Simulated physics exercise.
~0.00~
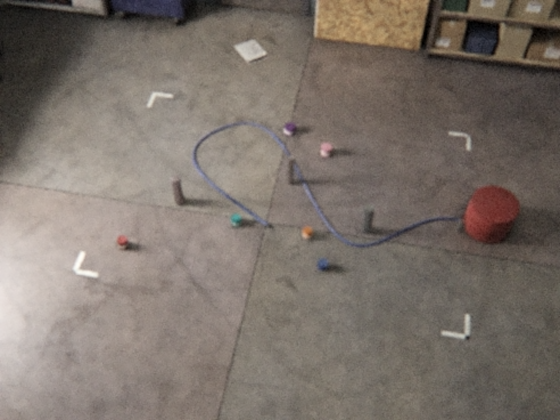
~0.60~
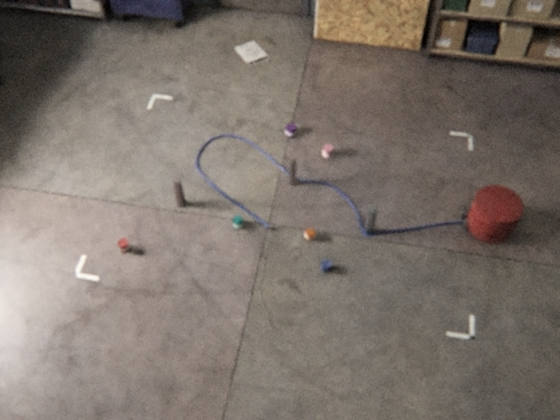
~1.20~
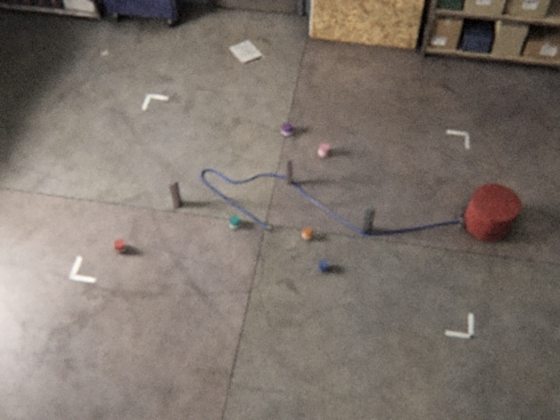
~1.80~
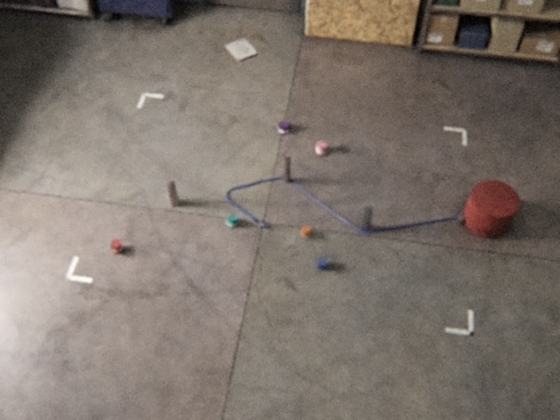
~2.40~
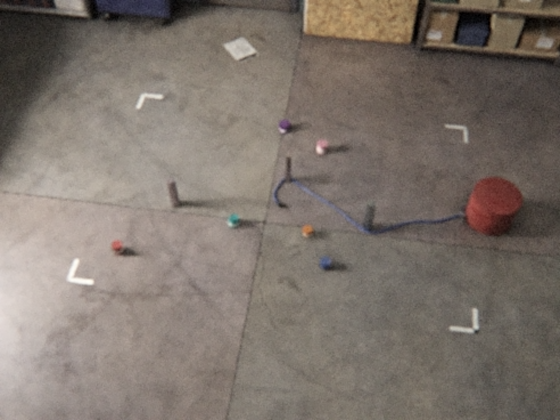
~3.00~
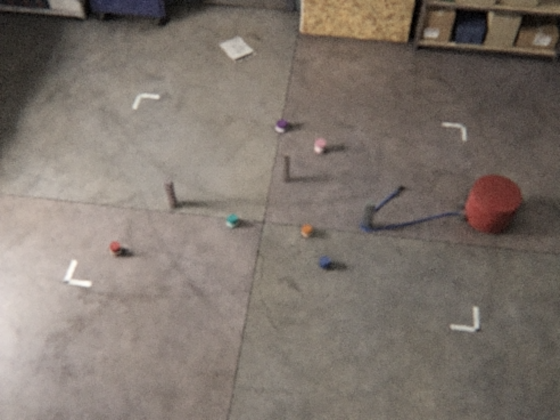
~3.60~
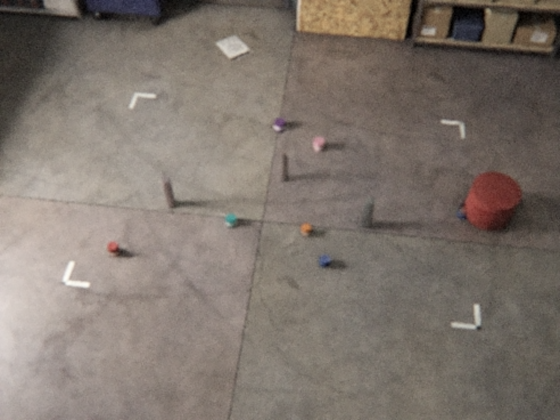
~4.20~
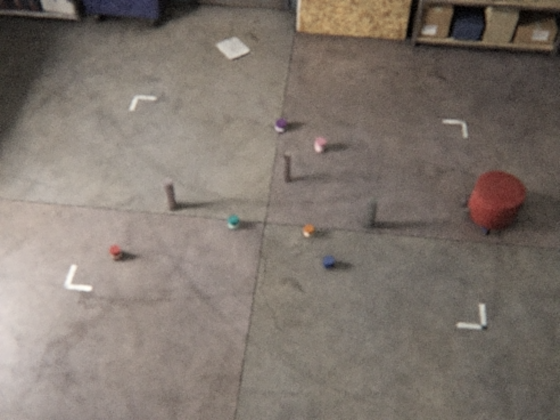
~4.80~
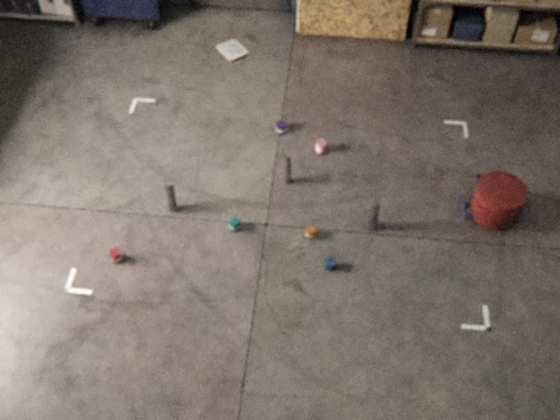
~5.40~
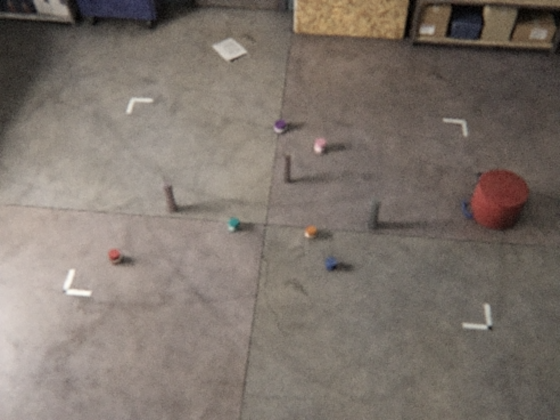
A long blue cable runs from a red drum at the right across a grey workshop floor, seen from above, bending past upright posts and curling into a wide loop. Around it stand small containers, with purple and pink near the upper middle, teal and orange near the centre, blue below and red at the left. The loop shrinks as the cable is drawn towards the drum, and its free end slips past the middle post, then the right one. Finally almost none of it shows beside the drum, while the posts and containers remain in place as the view drifts slightly.
